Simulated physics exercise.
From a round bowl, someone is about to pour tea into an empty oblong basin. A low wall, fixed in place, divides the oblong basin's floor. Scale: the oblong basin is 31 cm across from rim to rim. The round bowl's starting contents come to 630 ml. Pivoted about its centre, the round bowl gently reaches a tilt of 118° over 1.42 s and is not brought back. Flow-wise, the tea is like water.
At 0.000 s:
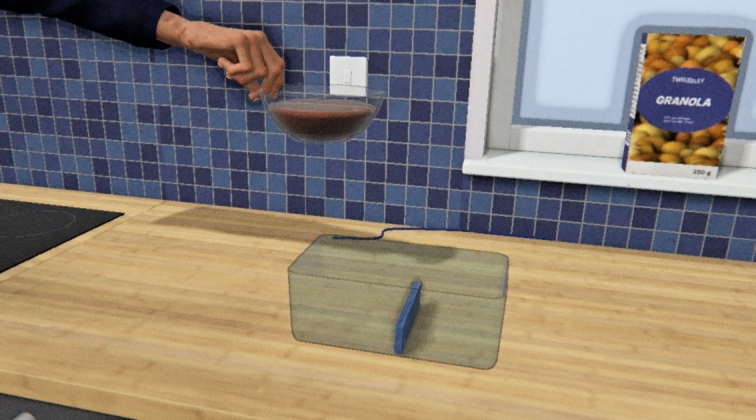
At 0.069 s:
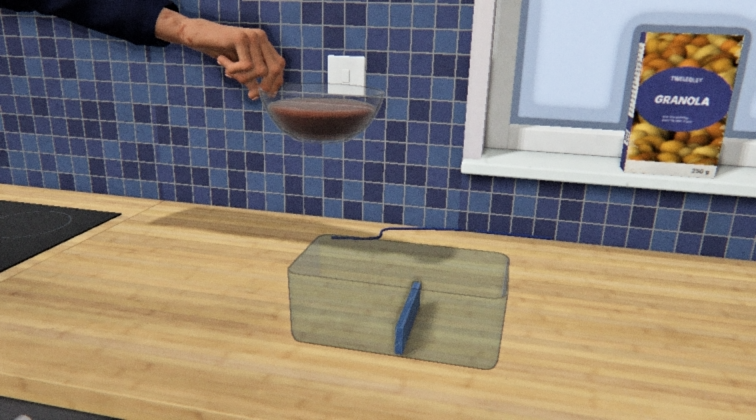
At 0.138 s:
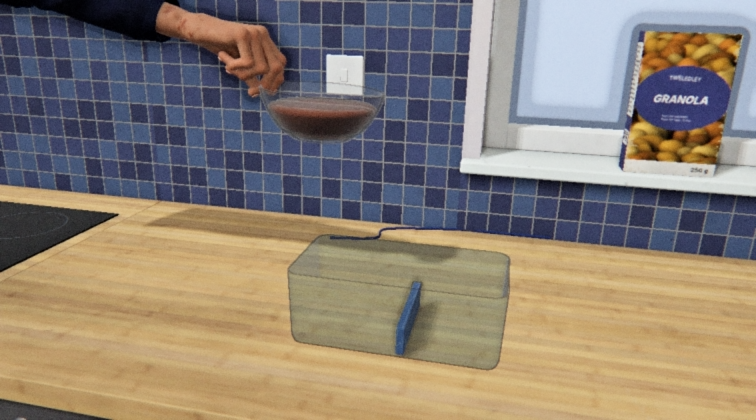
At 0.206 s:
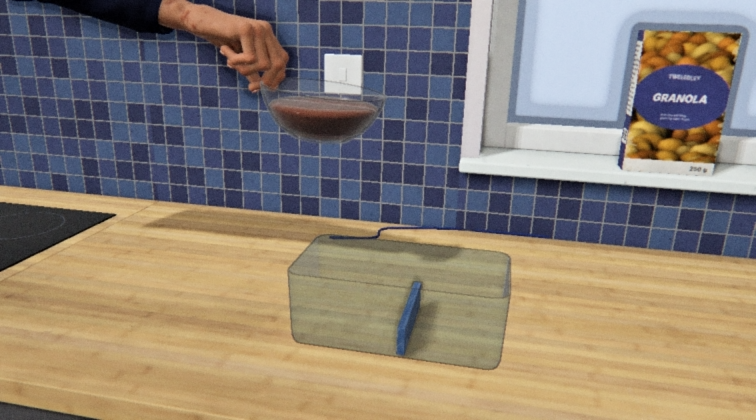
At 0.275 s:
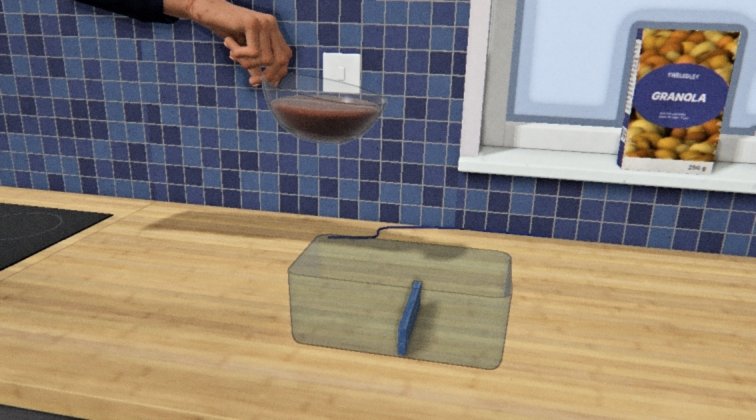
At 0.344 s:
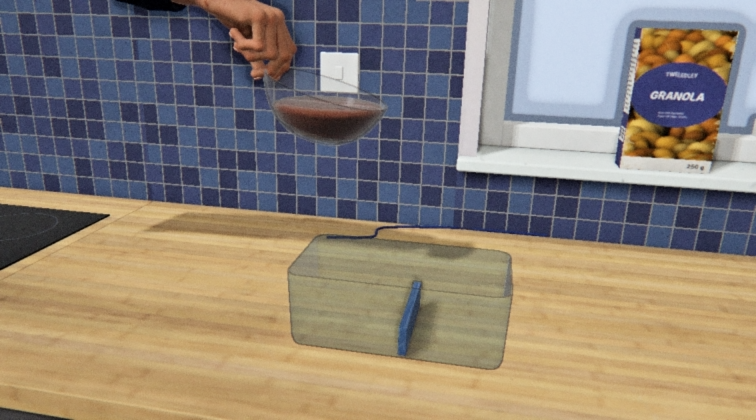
A clear round bowl of reddish-brown tea, with a hand at its left rim, tilted slowly and slightly down to the right above an empty oblong basin with a low blue wall across its floor.
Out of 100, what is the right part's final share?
About 67 out of 100.
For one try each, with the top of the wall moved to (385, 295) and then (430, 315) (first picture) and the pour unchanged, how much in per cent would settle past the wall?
The first gives near 85 per cent and the second near 35 per cent.
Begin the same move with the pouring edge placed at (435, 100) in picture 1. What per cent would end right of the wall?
90 %.
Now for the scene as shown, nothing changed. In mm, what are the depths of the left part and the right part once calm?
Around 8 mm deep on the left, around 20 mm deep on the right.
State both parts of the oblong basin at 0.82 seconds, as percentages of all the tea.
Around 3 on the left side and 28 on the right side.
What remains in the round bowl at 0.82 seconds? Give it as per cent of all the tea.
24 %.
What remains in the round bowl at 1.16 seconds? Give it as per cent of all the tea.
Around 0 in a hundred.
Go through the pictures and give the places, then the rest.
In the first picture, tilt 0°; pouring edge (382, 95); surface from (273, 103) to (376, 109); the oblong basin's rim runs from (305, 252) to (507, 276); the wall's top is at (409, 304).
In the second picture, tilt 1°; pouring edge (382, 96); surface from (272, 102) to (376, 109).
In the third picture, tilt 3°; pouring edge (383, 97); surface from (273, 100) to (377, 109).
In the fourth picture, tilt 6°; pouring edge (384, 100); surface from (274, 99) to (379, 109).
In the fifth picture, tilt 11°; pouring edge (385, 105); surface from (275, 99) to (381, 109).
In the sixth picture, tilt 16°; pouring edge (386, 111); surface from (277, 100) to (385, 108).
After 0.82 s the tilt is 73° and 25 per cent is still to pour, 3 is left of the wall and 27 right of it.
After 1.16 s the tilt is 109° and 0 per cent is still to pour, 31 is left of the wall and 67 right of it.
After 1.53 s the tilt is 118° and 0 per cent is still to pour, 31 is left of the wall and 67 right of it.
After 1.92 s the tilt is 118° and 0 per cent is still to pour, 31 is left of the wall and 67 right of it.
In the end 31 per cent lies left of the wall, 67 right of it and 2 outside.
